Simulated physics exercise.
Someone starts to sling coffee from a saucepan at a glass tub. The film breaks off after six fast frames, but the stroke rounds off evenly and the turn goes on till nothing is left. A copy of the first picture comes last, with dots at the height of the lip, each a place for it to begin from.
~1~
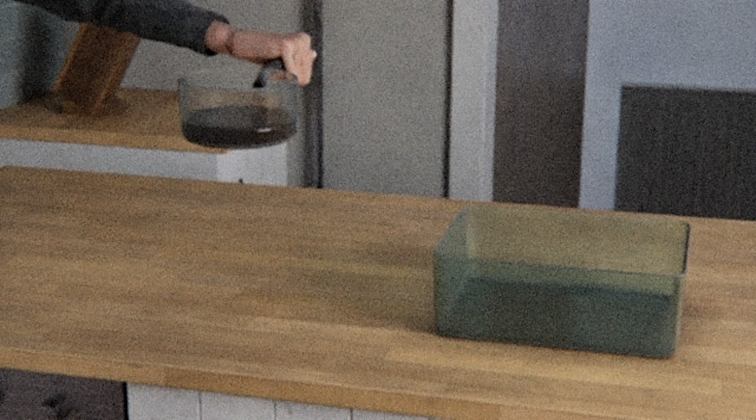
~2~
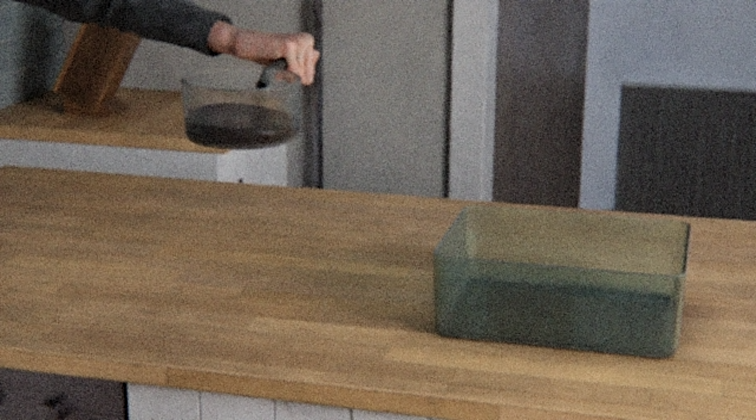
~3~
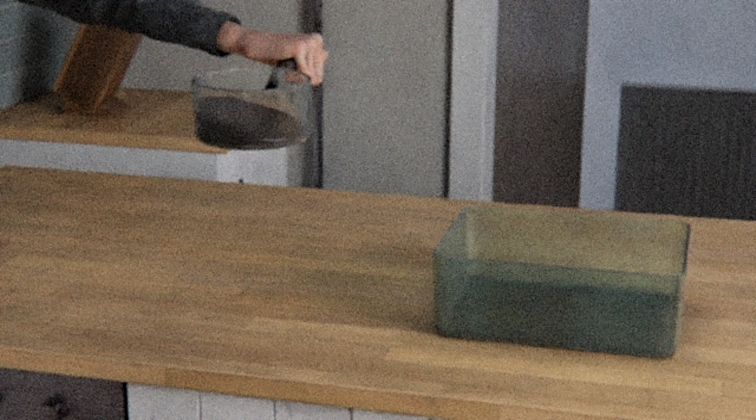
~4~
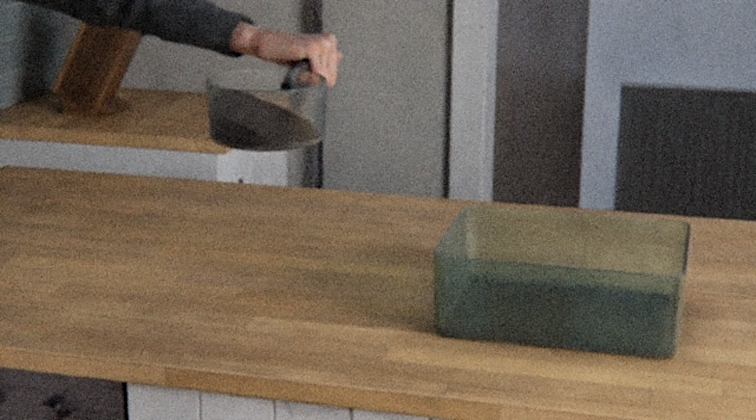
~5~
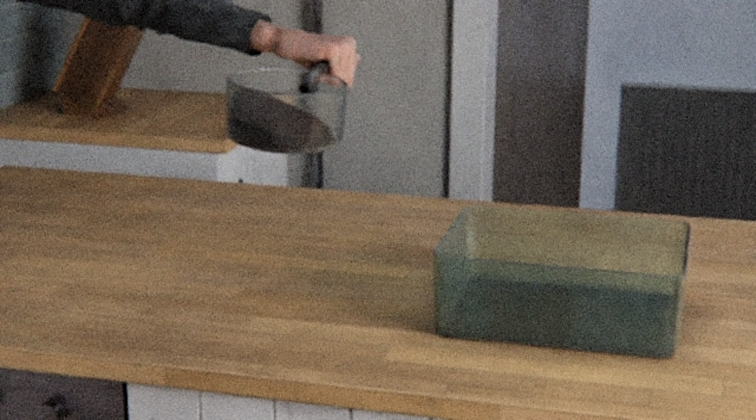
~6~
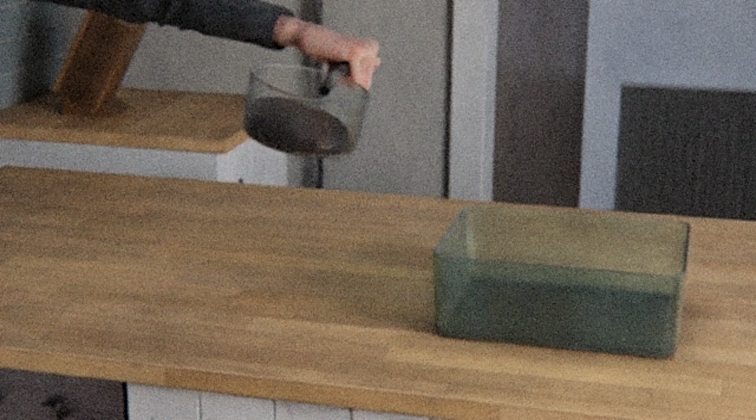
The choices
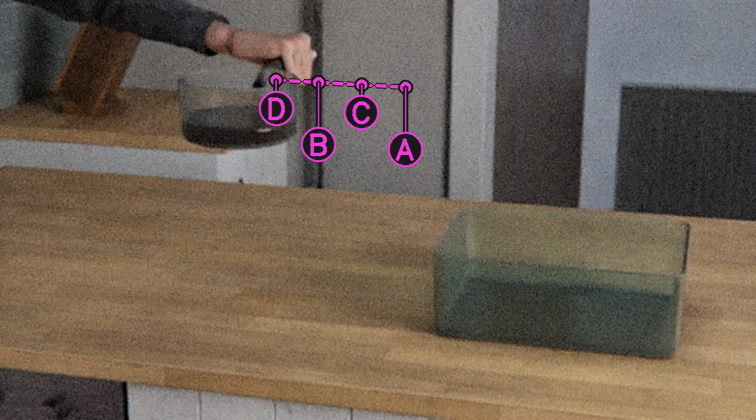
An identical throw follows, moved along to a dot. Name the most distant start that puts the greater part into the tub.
I would pick spot B.
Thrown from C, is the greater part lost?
No, that is safe.
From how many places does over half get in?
Three of the four.
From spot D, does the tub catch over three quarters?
No, it does not.
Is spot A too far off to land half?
No, that is safe.
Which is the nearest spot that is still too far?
The answer is D.
In magenta, A at (405, 87); B at (318, 82); C at (361, 84); D at (276, 80).
For spot A, about 90 % lands in the tub, 4 % falls short and 6 % goes beside or beyond.
For spot B, about 62 % lands in the tub, 29 % falls short and 9 % goes beside or beyond.
For spot C, about 83 % lands in the tub, 7 % falls short and 10 % goes beside or beyond.
For spot D, about 36 % lands in the tub, 57 % falls short and 7 % goes beside or beyond.
